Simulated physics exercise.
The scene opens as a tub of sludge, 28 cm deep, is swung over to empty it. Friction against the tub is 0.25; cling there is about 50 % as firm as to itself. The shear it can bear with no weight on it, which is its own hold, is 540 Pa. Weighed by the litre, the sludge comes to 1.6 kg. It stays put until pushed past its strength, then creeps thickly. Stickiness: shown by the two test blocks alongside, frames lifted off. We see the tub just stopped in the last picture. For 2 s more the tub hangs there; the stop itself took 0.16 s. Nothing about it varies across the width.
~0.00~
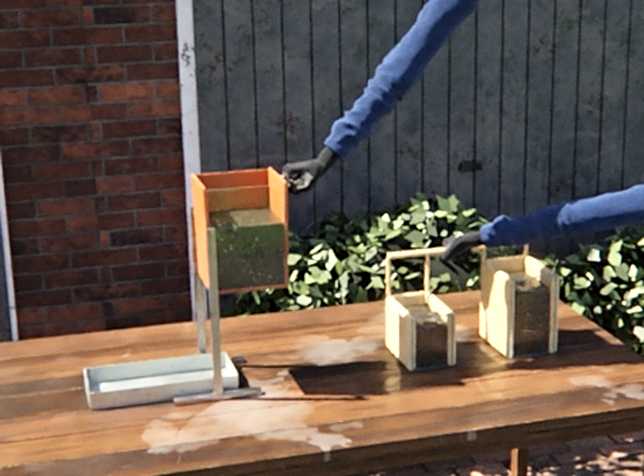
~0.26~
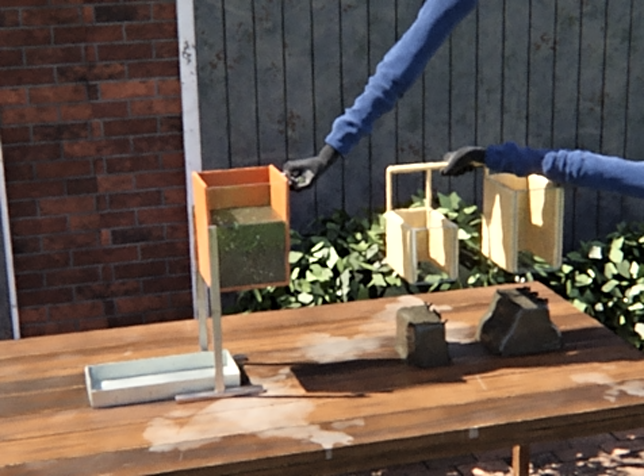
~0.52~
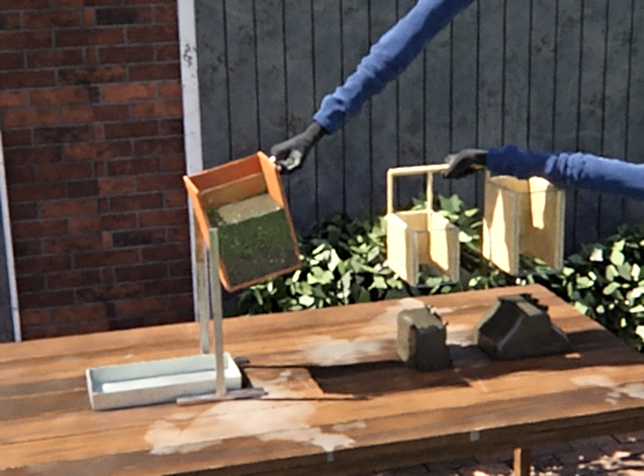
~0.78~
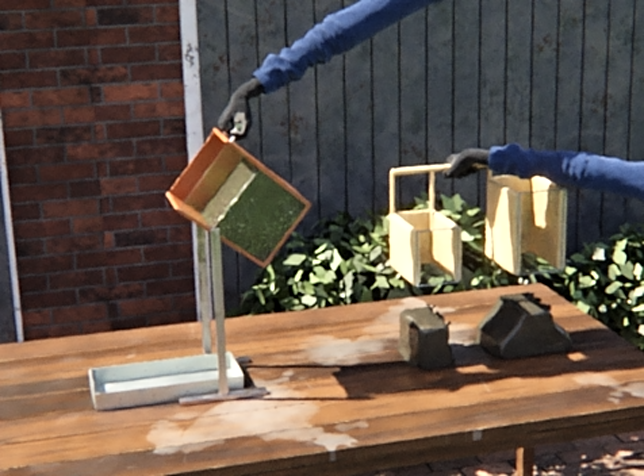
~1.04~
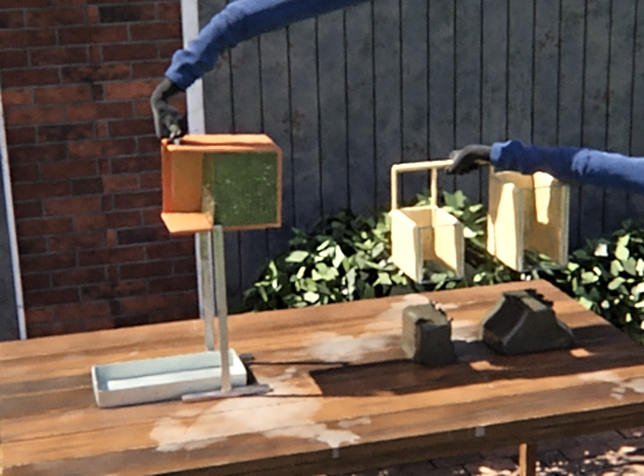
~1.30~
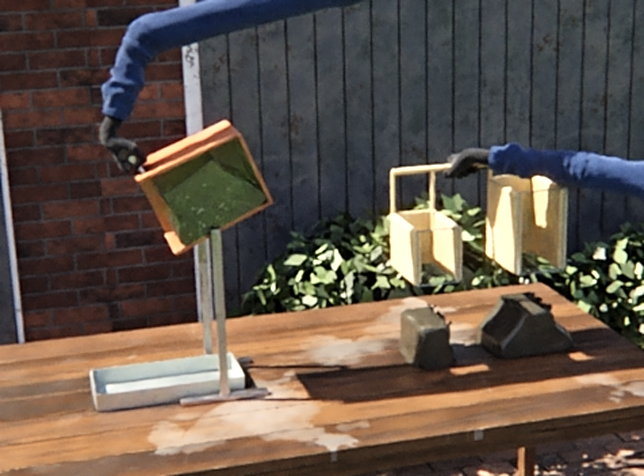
At first, an orange tub of green sludge sits upright above a pale tray while a gloved hand lifts two wooden moulds off dark blocks, the right one slumping lower. Then another gloved hand swings the tub leftward past its side, the sludge still inside and the tray empty.
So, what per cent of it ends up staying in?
Expect roughly 0 %.
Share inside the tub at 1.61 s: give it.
About 25 %.
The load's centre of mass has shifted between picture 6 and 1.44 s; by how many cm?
Roughly 10 cm.
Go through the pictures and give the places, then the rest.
The first frame shows handle-side rim at (284, 184), tilt 0 degrees; top of the sludge at (284, 222); blocks stand 13 cm, 20 cm (left to right).
The second frame shows handle-side rim at (285, 182), tilt 0 degrees; top of the sludge at (285, 220); blocks stand 13 cm, 15 cm (left to right).
The third frame shows handle-side rim at (274, 168), tilt 14 degrees; top of the sludge at (278, 209); blocks stand 13 cm, 13 cm (left to right).
The fourth frame shows handle-side rim at (227, 144), tilt 50 degrees; top of the sludge at (261, 172); blocks stand 13 cm, 13 cm (left to right).
The fifth frame shows handle-side rim at (172, 153), tilt 87 degrees; top of the sludge at (220, 154); blocks stand 13 cm, 13 cm (left to right).
The sixth frame shows handle-side rim at (140, 183), tilt 112 degrees; top of the sludge at (211, 160); blocks stand 13 cm, 13 cm (left to right).
After 1.44 s, the tub is at 112 degrees and holds 67 %.
After 1.61 s, the tub is at 112 degrees and holds 25 %.
After 1.78 s, the tub is at 112 degrees and holds 0 %.
After 1.95 s, the tub is at 112 degrees and holds 0 %.
After 3.30 s, at the end, the tub is at 112 degrees and holds 0 %.
